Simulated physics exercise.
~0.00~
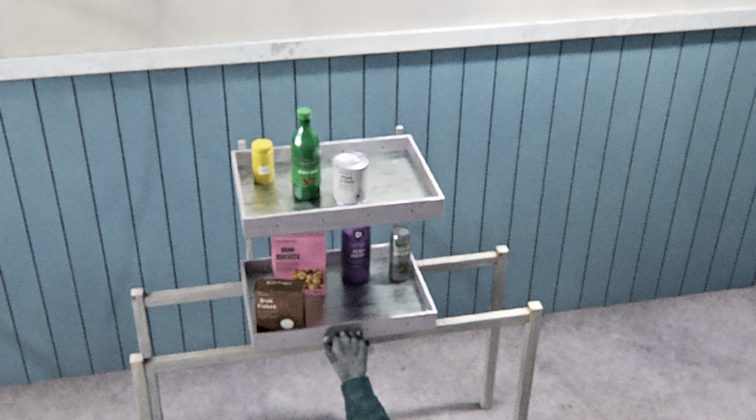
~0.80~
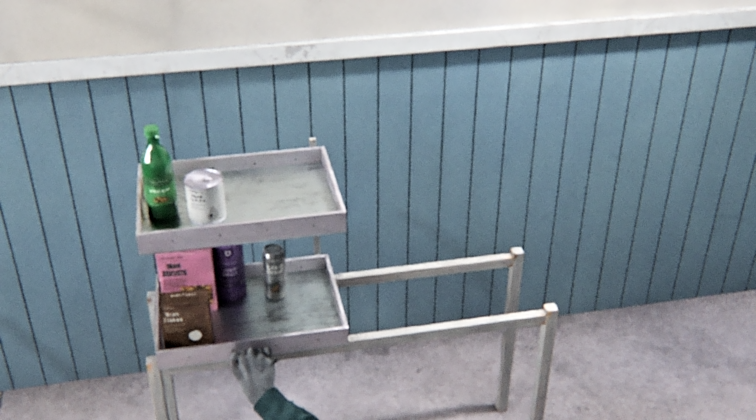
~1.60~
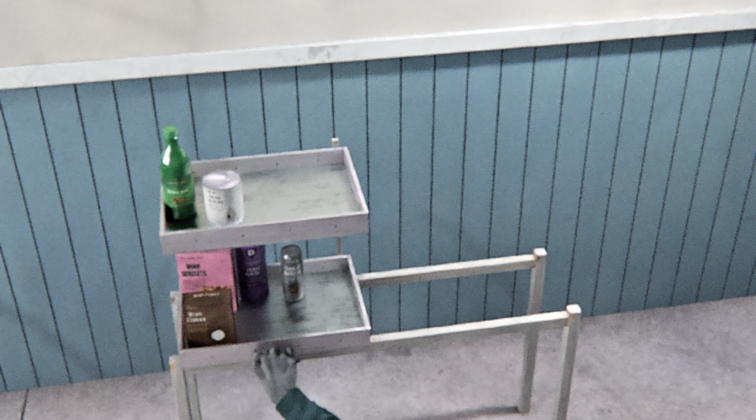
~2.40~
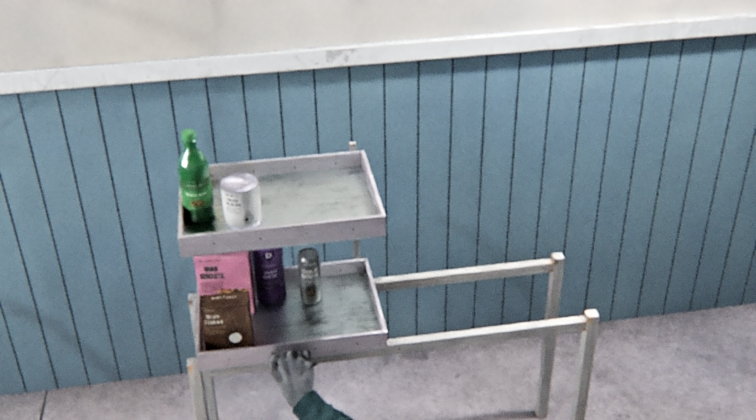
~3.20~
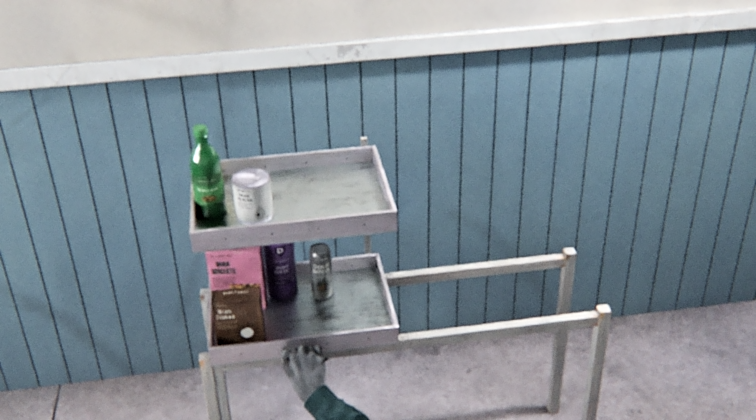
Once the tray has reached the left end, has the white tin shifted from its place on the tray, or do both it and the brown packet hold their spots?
The white tin gets shifted to the left along the upper level of the tray. The brown packet holds its spot on the lower level.
